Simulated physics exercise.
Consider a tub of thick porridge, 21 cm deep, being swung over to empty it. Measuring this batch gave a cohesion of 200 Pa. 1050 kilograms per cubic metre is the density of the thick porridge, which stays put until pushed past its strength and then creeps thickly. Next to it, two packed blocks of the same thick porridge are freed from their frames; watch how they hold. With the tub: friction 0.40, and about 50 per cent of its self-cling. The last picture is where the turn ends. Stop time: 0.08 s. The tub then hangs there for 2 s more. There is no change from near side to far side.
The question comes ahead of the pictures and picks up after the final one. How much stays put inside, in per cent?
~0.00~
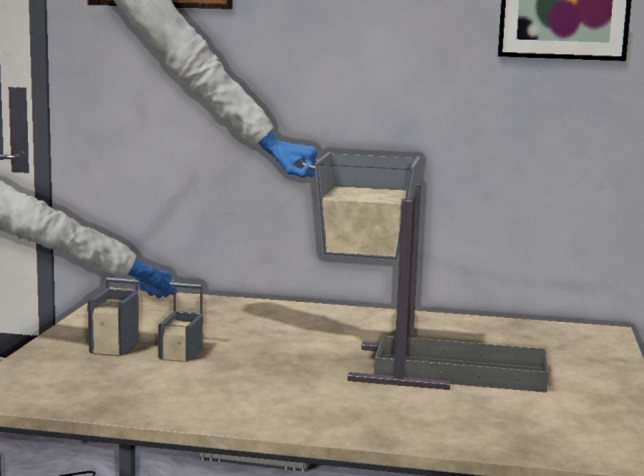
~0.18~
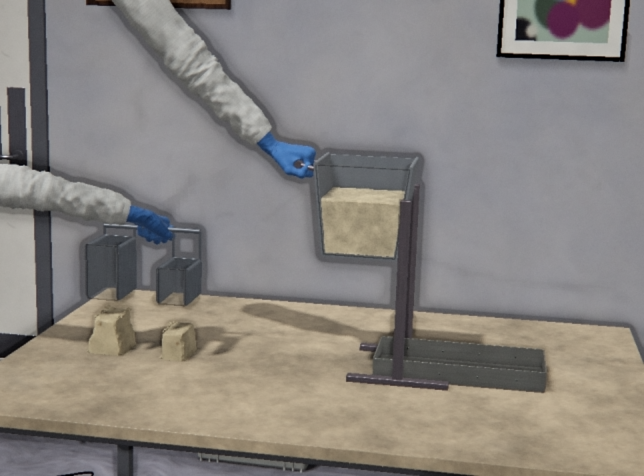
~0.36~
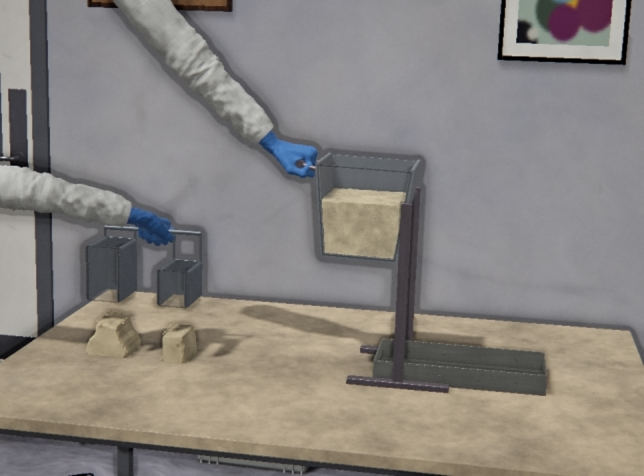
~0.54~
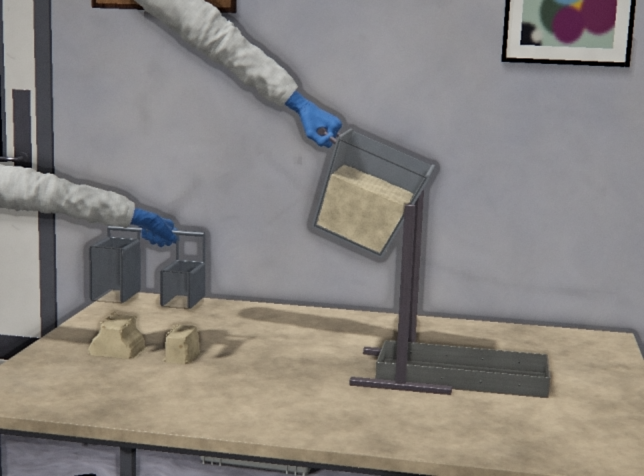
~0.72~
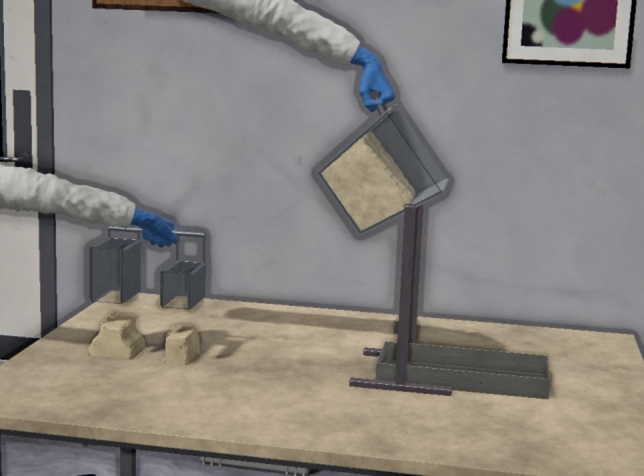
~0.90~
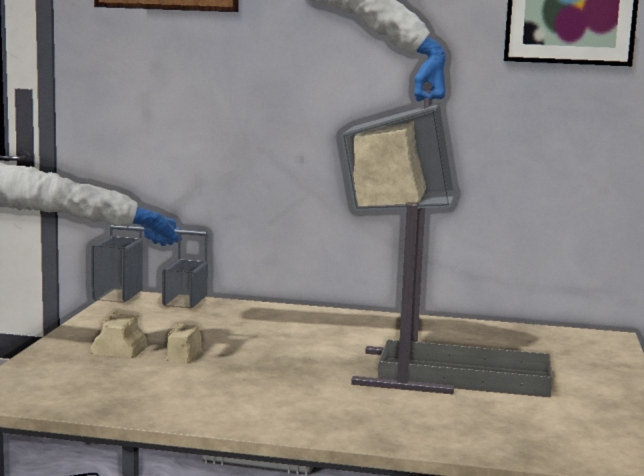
85 %.
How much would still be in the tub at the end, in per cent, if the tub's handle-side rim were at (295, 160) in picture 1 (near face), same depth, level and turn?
About 60 % stays in the tub.
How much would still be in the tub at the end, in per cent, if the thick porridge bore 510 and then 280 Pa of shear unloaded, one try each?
Respectively 100 % and 100 %.
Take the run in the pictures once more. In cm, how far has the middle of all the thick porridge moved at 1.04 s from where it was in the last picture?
Close to 3 centimetres.
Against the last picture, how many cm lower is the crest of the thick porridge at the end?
Roughly 7 cm.
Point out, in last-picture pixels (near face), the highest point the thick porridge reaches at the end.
Around (394, 159).
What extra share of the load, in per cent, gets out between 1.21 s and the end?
My estimate is near 10 in a hundred.
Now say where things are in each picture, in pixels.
Handle-side rim at (319, 163), tilt 0 degrees; top of the thick porridge at (329, 199); blocks stand 11 cm, 7.3 cm (left to right), in the first picture.
Handle-side rim at (318, 164), tilt 0 degrees; top of the thick porridge at (328, 199); blocks stand 9.5 cm, 7.2 cm (left to right), in the second picture.
Handle-side rim at (319, 164), tilt 1 degrees; top of the thick porridge at (330, 200); blocks stand 8.6 cm, 7.1 cm (left to right), in the third picture.
Handle-side rim at (341, 139), tilt 21 degrees; top of the thick porridge at (336, 176); blocks stand 8.4 cm, 7.0 cm (left to right), in the fourth picture.
Handle-side rim at (389, 113), tilt 53 degrees; top of the thick porridge at (359, 141); blocks stand 8.4 cm, 7.0 cm (left to right), in the fifth picture.
Handle-side rim at (434, 111), tilt 77 degrees; top of the thick porridge at (406, 131); blocks stand 8.4 cm, 7.0 cm (left to right), in the sixth picture.
After 1.04 s, the tub is at 77 degrees and holds 100 %.
After 1.21 s, the tub is at 77 degrees and holds 95 %.
After 1.38 s, the tub is at 77 degrees and holds 90 %.
After 1.55 s, the tub is at 77 degrees and holds 87 %.
After 2.90 s, at the end, the tub is at 77 degrees and holds 85 %.
